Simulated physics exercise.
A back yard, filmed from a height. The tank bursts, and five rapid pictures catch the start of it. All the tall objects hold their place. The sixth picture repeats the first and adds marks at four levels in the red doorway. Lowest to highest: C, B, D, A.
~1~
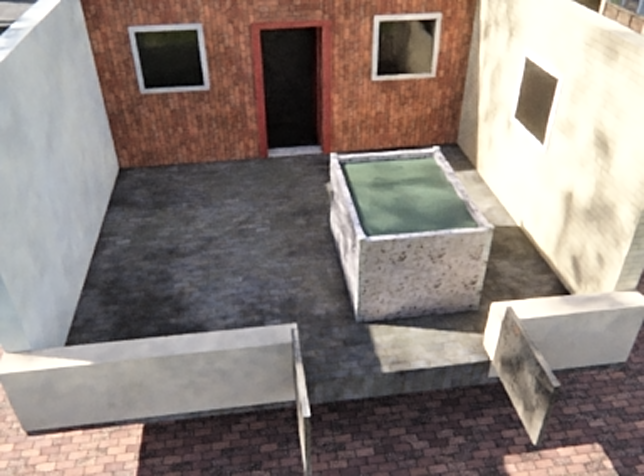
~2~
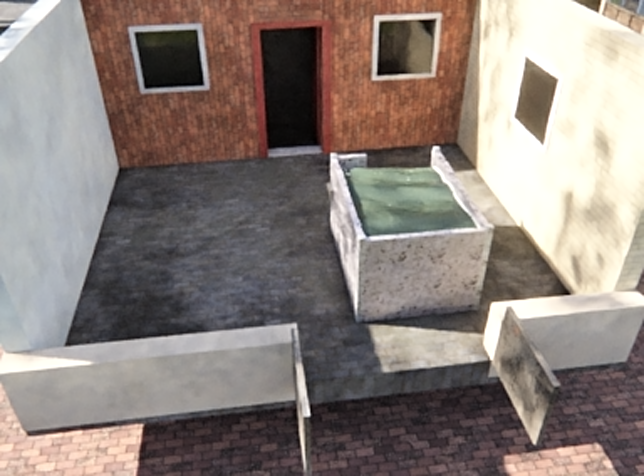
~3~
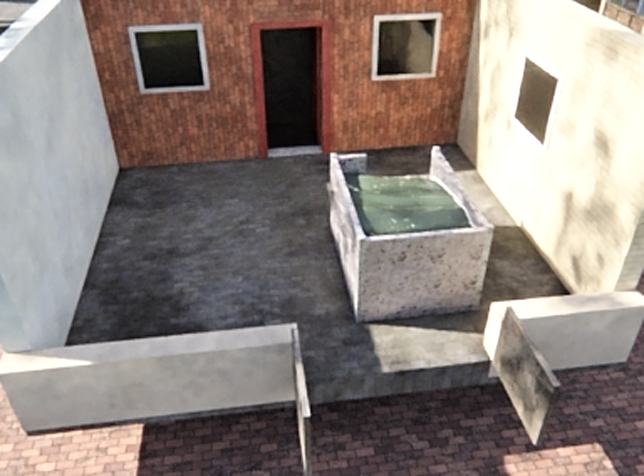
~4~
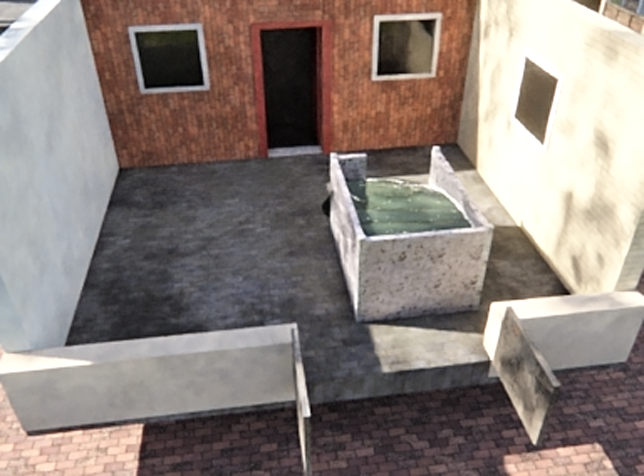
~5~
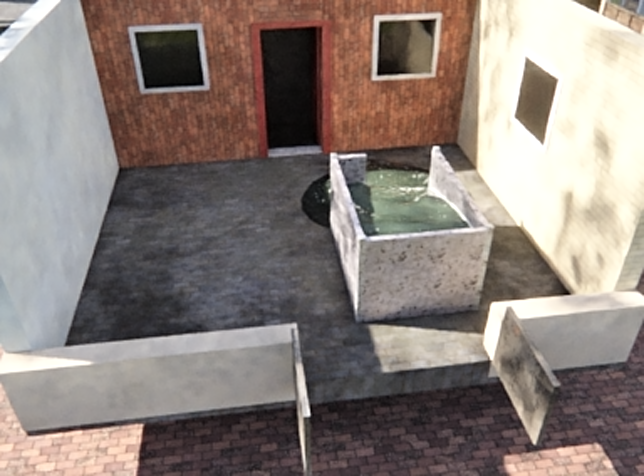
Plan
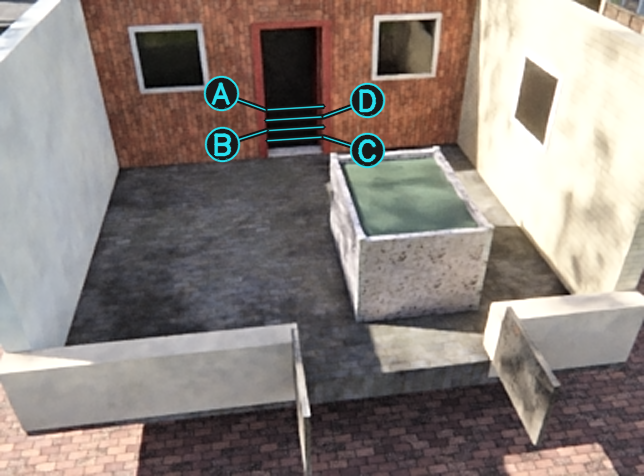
We see a walled back yard with a stone tank of green water near a red doorway; the tank's far side opens, the water inside sinks and ripples, and a dark wet patch spreads over the paving behind and left.
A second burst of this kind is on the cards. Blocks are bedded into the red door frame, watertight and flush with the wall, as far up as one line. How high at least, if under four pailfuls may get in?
Choose C.
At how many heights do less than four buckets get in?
All of the four.
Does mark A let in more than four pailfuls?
No.
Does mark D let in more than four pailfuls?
No, that is safe.
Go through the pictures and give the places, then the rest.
Water in the tank at rest, its middle at (403, 195); foot of the red doorway at (296, 155); open gate at (396, 309).
Water covers 1 % of the ground, its front hidden from here.
Water covers 3 % of the ground, its front hidden from here.
Water covers 7 % of the ground, its front hidden from here.
Water covers 14 % of the ground and shows as far out as (377, 161).
On the marked copy, A at (294, 108); B at (295, 128); C at (295, 138); D at (294, 118); from the bottom up C, B, D, A.
With A, nothing gets over.
With B, nothing gets over.
With C, a bucket or two gets in.
With D, nothing gets over.
